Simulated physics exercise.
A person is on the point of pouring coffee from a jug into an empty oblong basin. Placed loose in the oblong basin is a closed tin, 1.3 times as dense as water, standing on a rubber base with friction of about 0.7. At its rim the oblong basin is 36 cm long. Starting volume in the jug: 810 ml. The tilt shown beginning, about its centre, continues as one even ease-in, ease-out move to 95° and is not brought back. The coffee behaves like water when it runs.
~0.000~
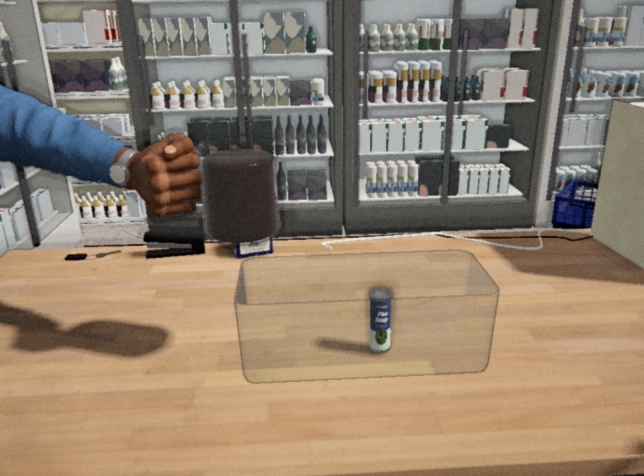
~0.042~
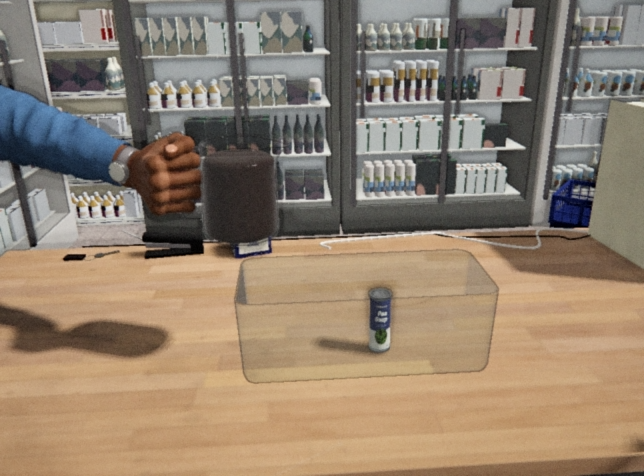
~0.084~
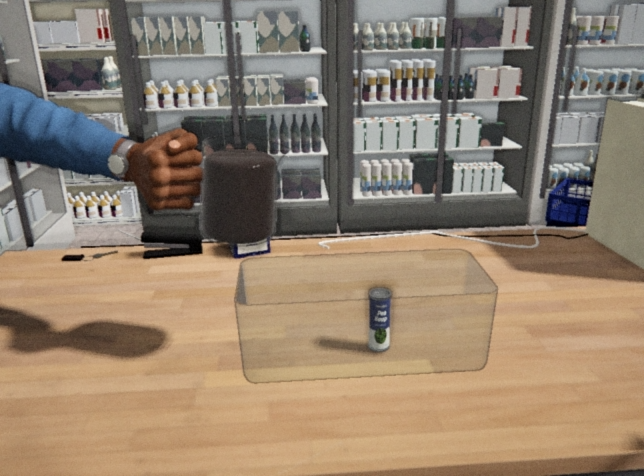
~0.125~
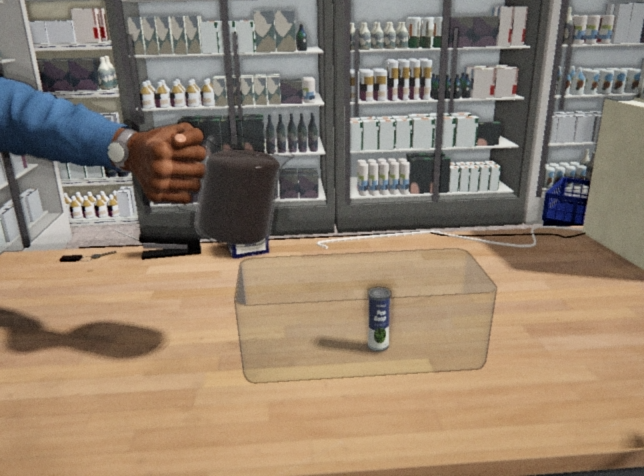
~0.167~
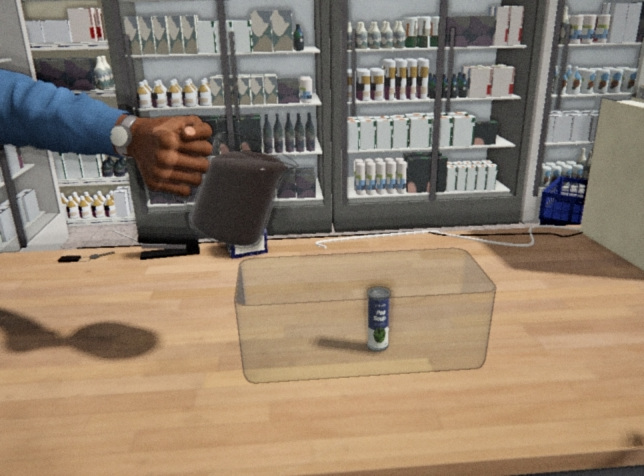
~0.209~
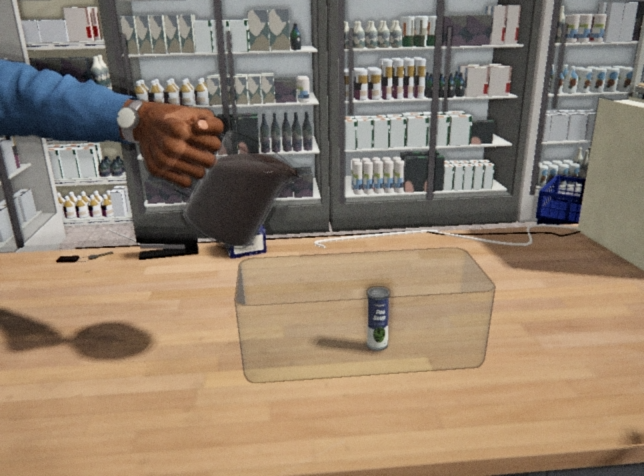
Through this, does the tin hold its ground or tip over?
It manages to stay erect.
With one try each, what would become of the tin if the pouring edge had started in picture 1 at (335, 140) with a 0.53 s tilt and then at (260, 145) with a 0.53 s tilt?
Trial 1 - tin stays standing; trial 2 - tin stays standing.
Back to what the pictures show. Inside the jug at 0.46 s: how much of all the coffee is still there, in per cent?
68 %.
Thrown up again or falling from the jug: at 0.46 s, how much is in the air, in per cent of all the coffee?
I'd say close to 22 per cent.
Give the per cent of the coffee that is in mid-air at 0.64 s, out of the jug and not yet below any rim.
Something like 20 per cent is in the air then.
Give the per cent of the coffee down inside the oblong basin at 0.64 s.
Close to 48 in a hundred.
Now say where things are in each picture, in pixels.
The first frame shows tilt 0°; pouring edge (287, 143); surface from (202, 157) to (275, 155); the oblong basin's rim runs from (239, 281) to (484, 271); the tin's top is at (381, 296).
The second frame shows tilt 1°; pouring edge (288, 144); surface from (203, 157) to (275, 156).
The third frame shows tilt 6°; pouring edge (291, 148); surface from (205, 157) to (277, 157).
The fourth frame shows tilt 13°; pouring edge (295, 155); surface from (206, 164) to (280, 160).
The fifth frame shows tilt 22°; pouring edge (299, 165); surface from (204, 175) to (288, 163).
The sixth frame shows tilt 32°; pouring edge (303, 176); surface from (198, 184) to (296, 167).
Then, 0.46 s in, the tilt is 90° and 68 per cent is still to pour; the tin stands where it began.
Then, 0.64 s in, the tilt is 95° and 32 per cent is still to pour; the tin stands where it began.
Then, 0.82 s in, the tilt is 95° and 15 per cent is still to pour; the tin stands 1 cm from where it began.
Then, 1.03 s in, the tilt is 95° and 7 per cent is still to pour; the tin stands 1 cm from where it began.
Finally, the tin stands 1 cm from where it began.
